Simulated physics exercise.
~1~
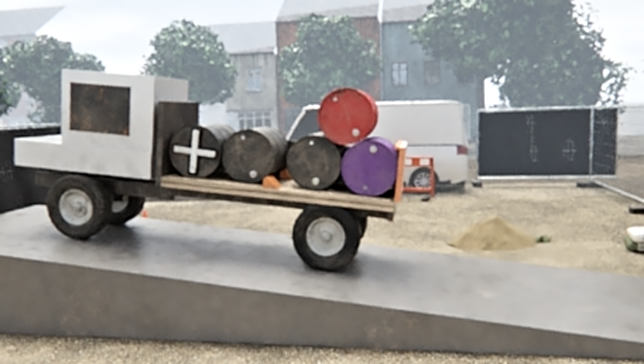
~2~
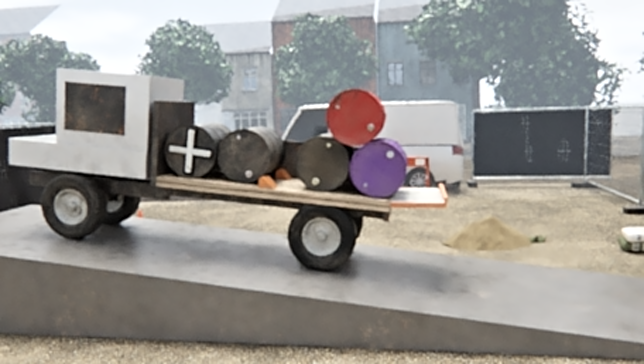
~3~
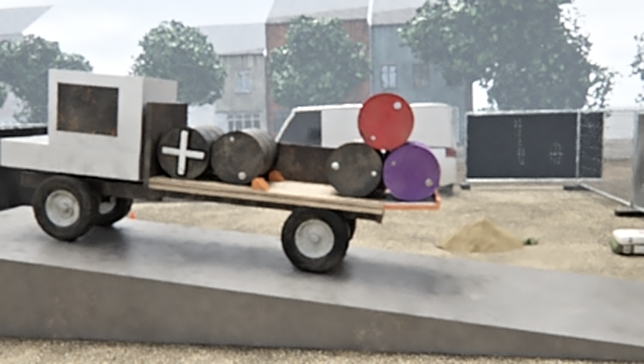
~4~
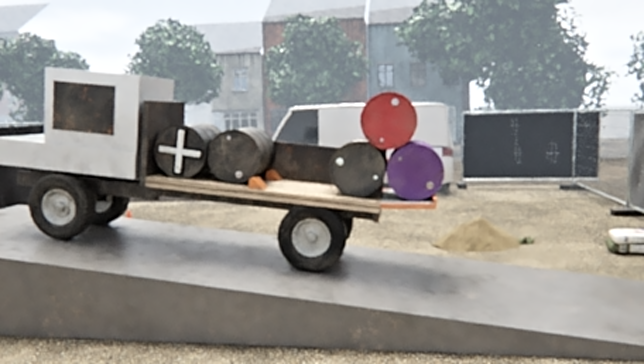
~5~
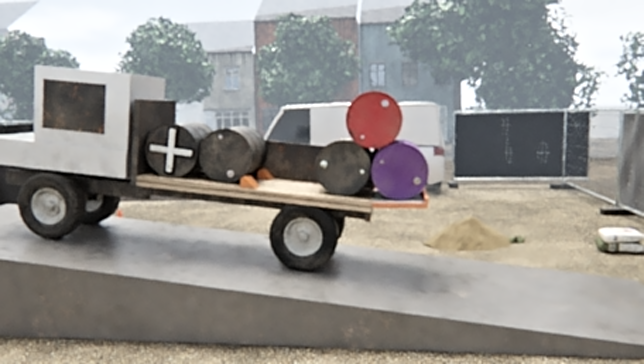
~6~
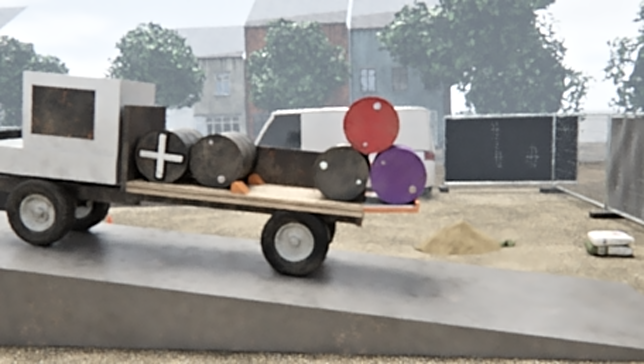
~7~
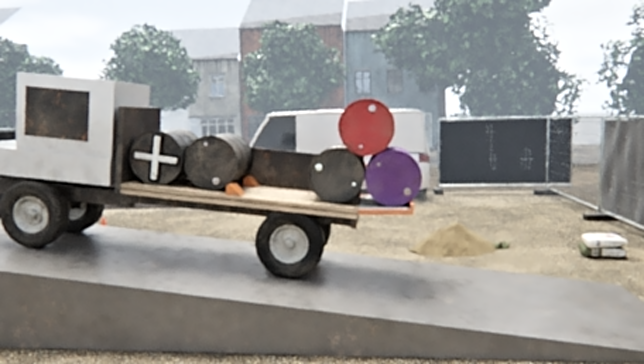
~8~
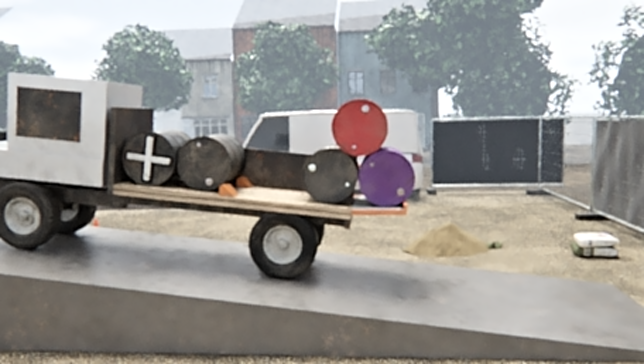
The tailgate of a flatbed truck parked on a ramp, nose to the left, swings down behind a row of dark drums, a purple drum at the tail and a red one perched on top. As it opens, the purple drum rolls right onto the lowered gate. The red drum and the dark one below it shift right too, leaving a gap beside an orange chock, while the white-crossed drum stays near the cab. Then the load settles as the view drifts right. At the end, purple rests on the gate, red sits above it, and nothing has fallen off.
